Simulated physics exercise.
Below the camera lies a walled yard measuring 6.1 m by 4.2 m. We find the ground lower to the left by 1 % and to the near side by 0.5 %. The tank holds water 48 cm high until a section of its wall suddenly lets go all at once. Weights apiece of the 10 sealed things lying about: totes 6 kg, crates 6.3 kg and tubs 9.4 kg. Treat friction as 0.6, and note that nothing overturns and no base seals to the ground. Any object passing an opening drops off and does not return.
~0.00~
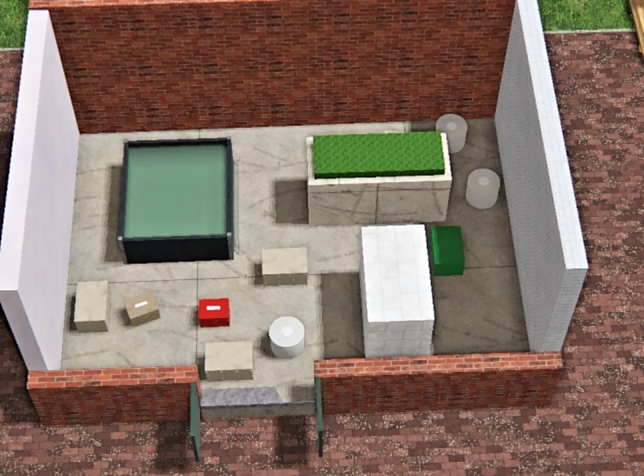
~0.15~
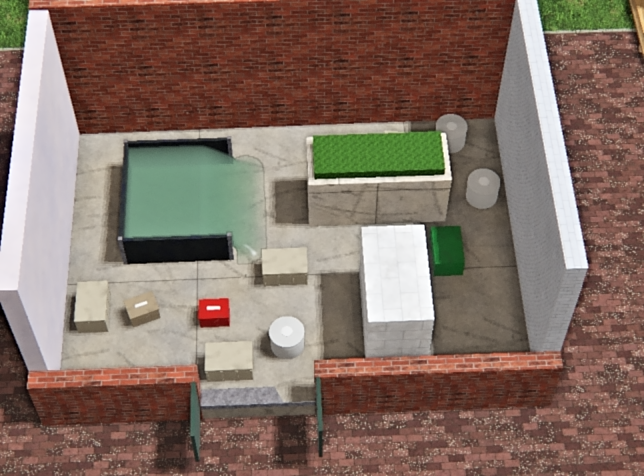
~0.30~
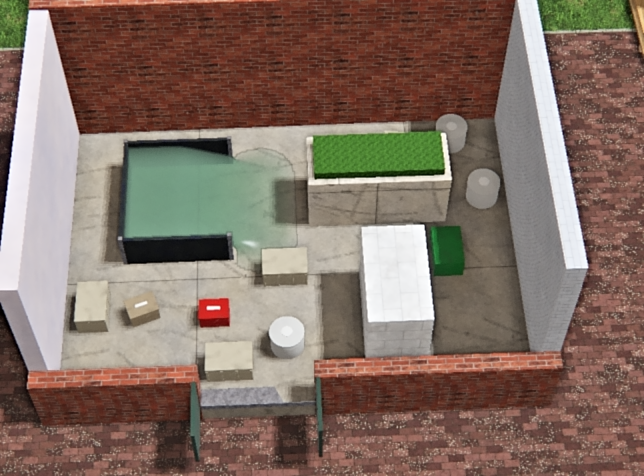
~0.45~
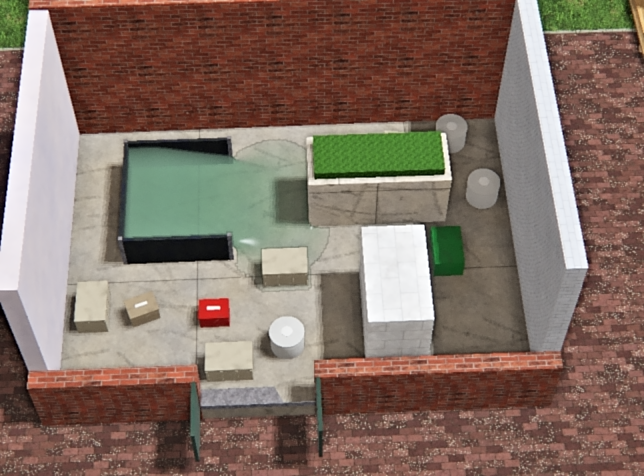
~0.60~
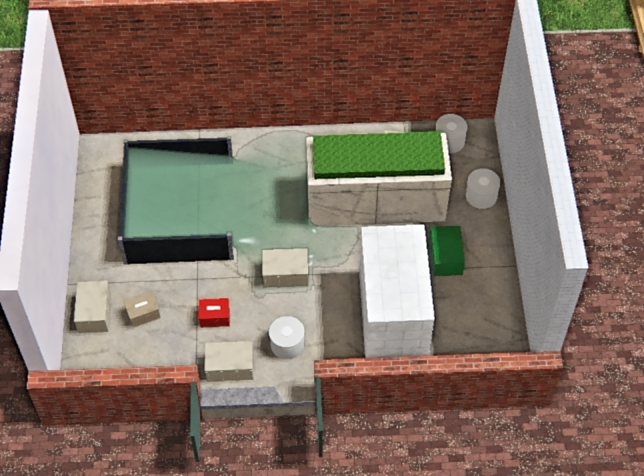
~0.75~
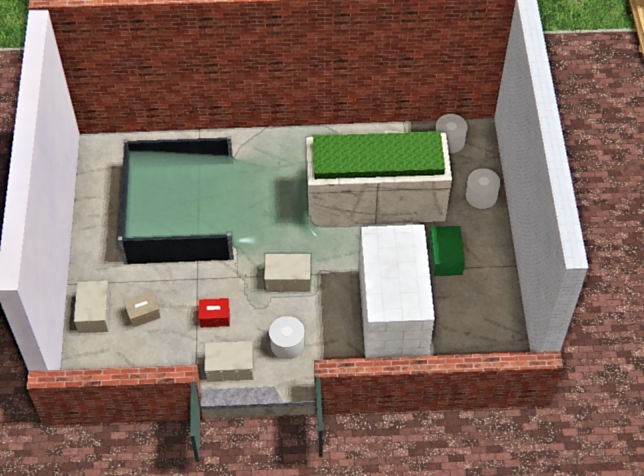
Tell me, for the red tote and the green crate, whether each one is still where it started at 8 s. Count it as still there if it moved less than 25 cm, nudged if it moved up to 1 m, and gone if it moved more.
In order: The red tote lingers near its start; the green crate strays a long way.
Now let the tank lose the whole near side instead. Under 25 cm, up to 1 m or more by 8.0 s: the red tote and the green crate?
With that failure, the red tote covers a big distance, and the green crate keeps its spot.
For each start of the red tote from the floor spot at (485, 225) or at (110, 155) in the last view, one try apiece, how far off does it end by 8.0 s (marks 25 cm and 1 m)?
One try each gives this: It wanders off a long way, then it goes a little way.
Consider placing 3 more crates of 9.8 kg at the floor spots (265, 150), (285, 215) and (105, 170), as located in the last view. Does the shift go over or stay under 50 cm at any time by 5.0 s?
Beyond it, beyond it, within it.
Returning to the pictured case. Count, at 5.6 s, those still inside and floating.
At that point I count 4.
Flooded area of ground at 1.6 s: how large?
Roughly 11.0 m2 of it is wet.
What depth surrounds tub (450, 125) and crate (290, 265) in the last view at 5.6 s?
Depth approx. 5 cm / 4 cm.
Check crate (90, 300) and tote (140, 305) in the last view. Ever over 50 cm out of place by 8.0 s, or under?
The first never reached the threshold, and the second never reached the threshold.
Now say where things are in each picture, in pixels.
In the first frame, the red tote at (214, 308) rests on the ground; the green crate at (448, 245) rests on the ground; 2.2 m2 under water; 0 of 10 have shifted.
In the second frame, the red tote at (214, 308) rests on the ground; the green crate at (448, 245) rests on the ground; 3.0 m2 under water; 0 of 10 have shifted.
In the third frame, the red tote at (214, 308) rests on the ground; the green crate at (448, 245) rests on the ground; 3.8 m2 under water; 0 of 10 have shifted.
In the fourth frame, the red tote at (214, 308) rests on the ground; the green crate at (448, 245) rests on the ground; 4.6 m2 under water; 0 of 10 have shifted.
In the fifth frame, the red tote at (214, 308) rests on the ground; the green crate at (448, 245) rests on the ground; 5.4 m2 under water; 0 of 10 have shifted.
In the sixth frame, the red tote at (214, 308), on the bottom; the green crate at (448, 245), on the bottom; 6.3 m2 under water; 1 of 10 have shifted.
After 1.6 s the red tote is near (214, 308), 0.0 m from its start, aground; the green crate is near (471, 243), 0.3 m from its start, aground; 0 of 10 are out; 0 afloat.
After 3.6 s the red tote is near (214, 308), 0.0 m from its start, aground; the green crate is near (499, 254), 0.7 m from its start, aground; 0 of 10 are out; 6 afloat.
After 5.6 s the red tote is near (212, 308), 0.0 m from its start, aground; the green crate is near (458, 340), 1.5 m from its start, afloat; 0 of 10 are out; 4 afloat.
After 8.0 s the red tote is near (212, 308), 0.0 m from its start, aground; the green crate is near (488, 339), 1.5 m from its start, afloat; 0 of 10 are out; 6 afloat.
